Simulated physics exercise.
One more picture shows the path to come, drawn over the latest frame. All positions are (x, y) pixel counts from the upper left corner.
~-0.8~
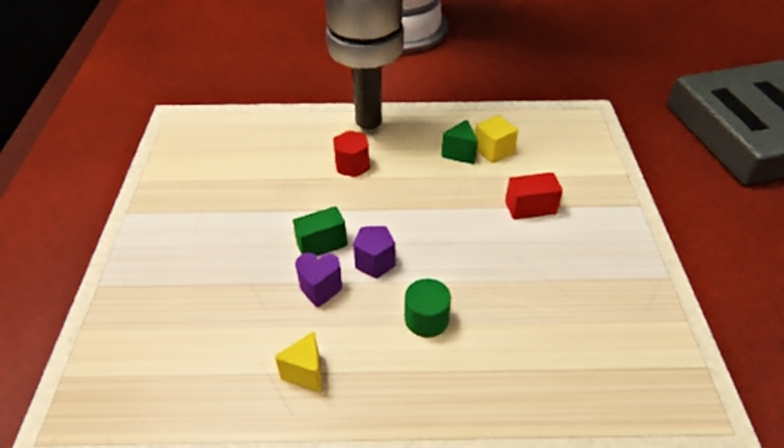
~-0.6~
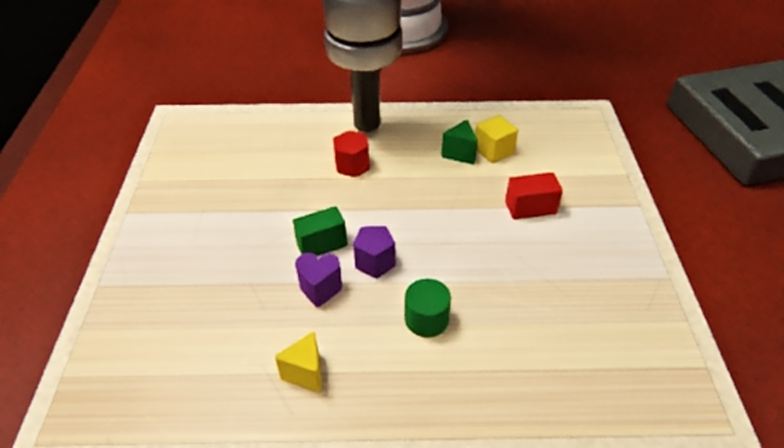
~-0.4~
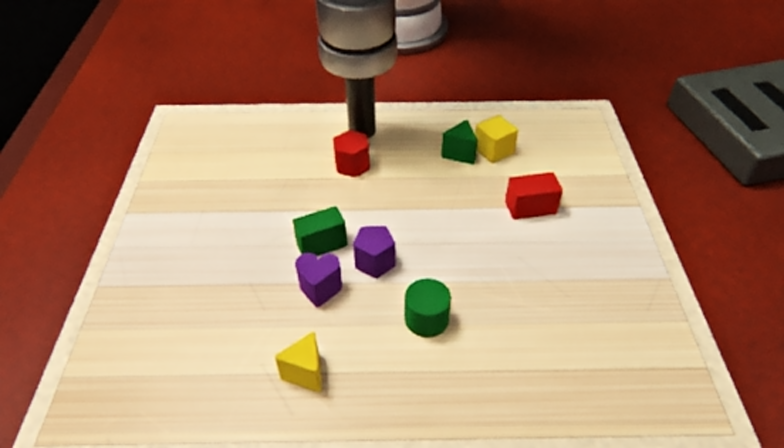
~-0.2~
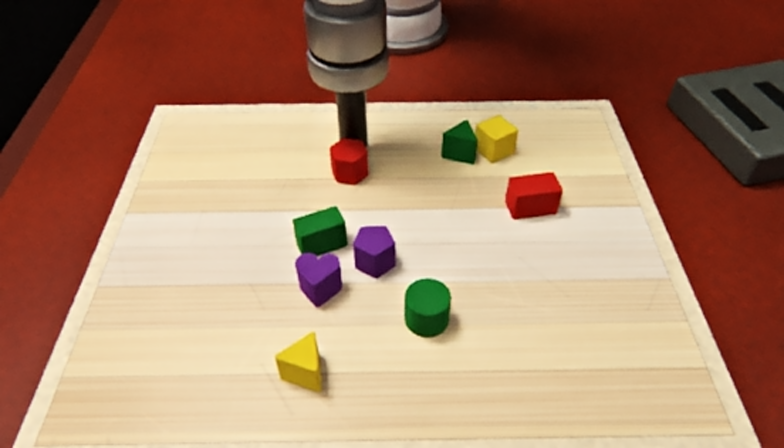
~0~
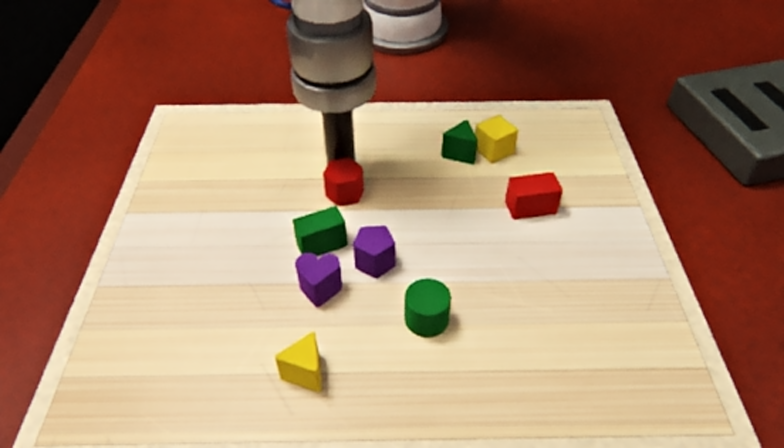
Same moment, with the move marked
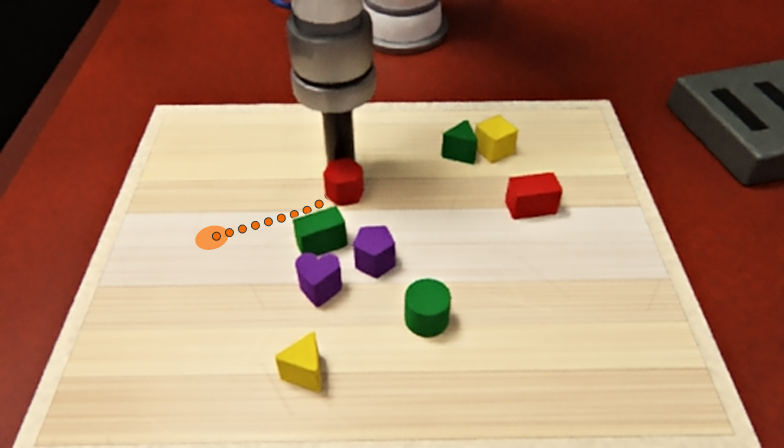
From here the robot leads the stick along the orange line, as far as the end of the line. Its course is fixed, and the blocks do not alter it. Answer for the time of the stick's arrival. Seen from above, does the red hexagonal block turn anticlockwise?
I believe so.
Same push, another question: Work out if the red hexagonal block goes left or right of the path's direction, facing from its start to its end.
Heads left.
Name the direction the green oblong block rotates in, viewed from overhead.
From above, the turn goes clockwise.
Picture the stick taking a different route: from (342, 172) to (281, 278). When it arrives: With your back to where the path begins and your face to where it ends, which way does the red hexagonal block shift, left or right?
The answer is left.
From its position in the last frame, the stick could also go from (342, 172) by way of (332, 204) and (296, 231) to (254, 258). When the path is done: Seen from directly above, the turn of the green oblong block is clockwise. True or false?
Answer: True.
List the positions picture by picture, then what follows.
Stick tip at (369, 121); block tops, green oblong block at (319, 220); red hexagonal block at (351, 141), in the first picture.
Stick at (367, 124); blocks unchanged, in the second picture.
Stick at (362, 131); blocks unchanged, in the third picture.
Stick at (354, 144); red hexagonal block at (348, 149), in the fourth picture.
Stick at (341, 164); green oblong block at (319, 220); red hexagonal block at (343, 170), in the fifth picture.
Path on the board, from (342, 172) via (319, 205) and (267, 222), ending at (212, 237).
The first path, step by step. One third of the way, stick at (317, 197); green oblong block at (320, 225), turned 25° clockwise; red hexagonal block at (338, 200), turned 55° anticlockwise.
Two thirds of the way, stick at (265, 214); green oblong block at (320, 225), turned 25° clockwise; red hexagonal block at (338, 200), turned 55° anticlockwise.
At the end, stick at (209, 229); green oblong block at (320, 225), turned 25° clockwise; red hexagonal block at (338, 200), turned 55° anticlockwise.
